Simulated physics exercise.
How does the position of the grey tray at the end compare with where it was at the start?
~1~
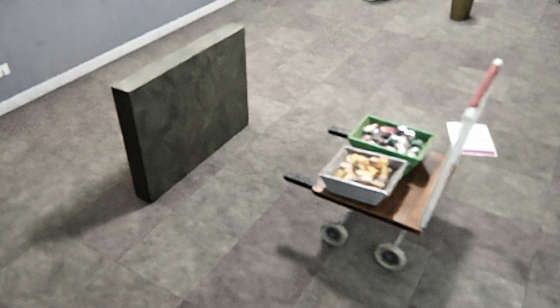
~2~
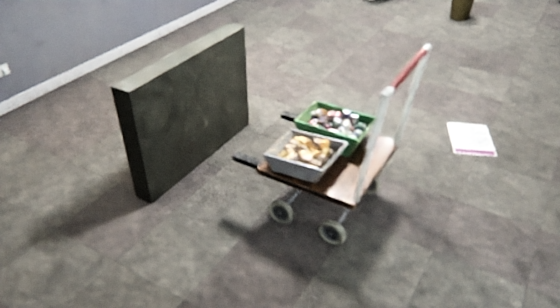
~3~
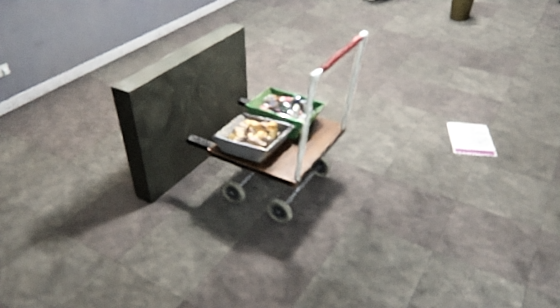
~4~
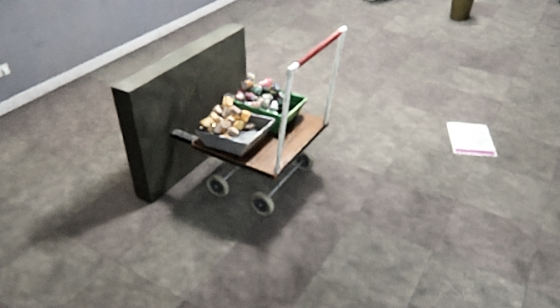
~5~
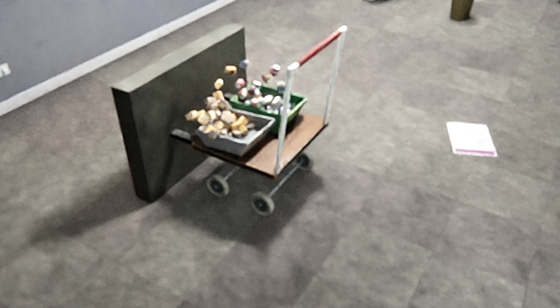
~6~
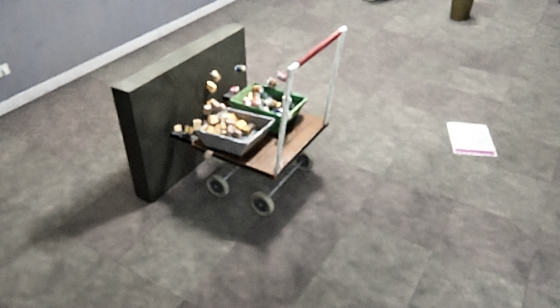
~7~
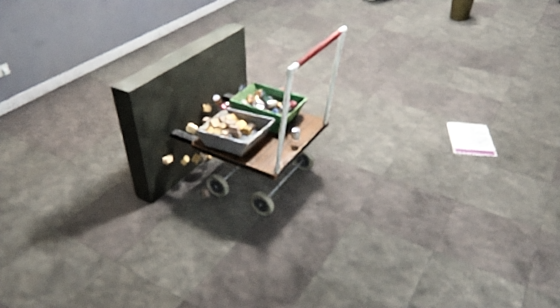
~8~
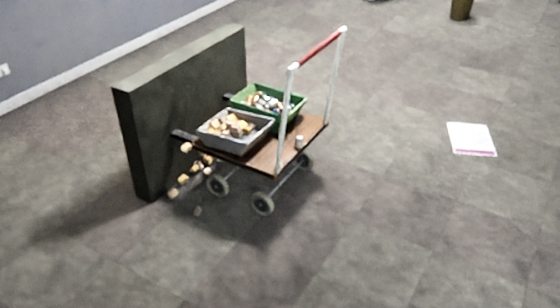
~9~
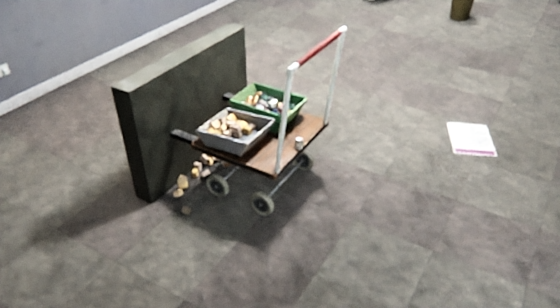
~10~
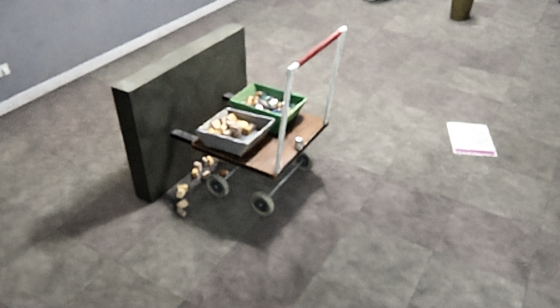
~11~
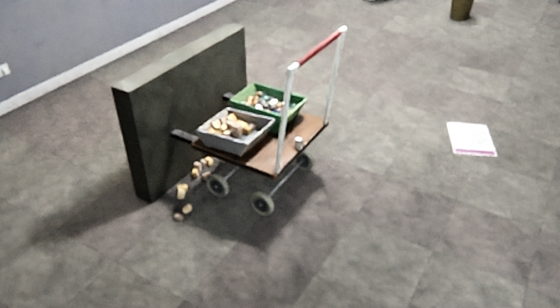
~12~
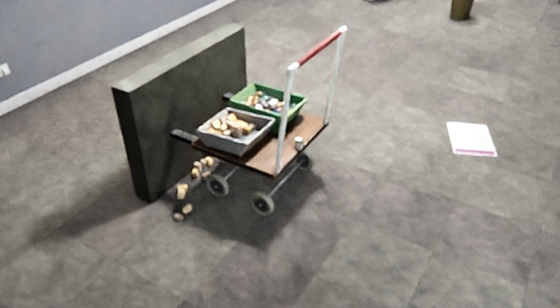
It ends up farther to the left and a little higher in the view, close to the dark wall, after starting out on the right well away from it.
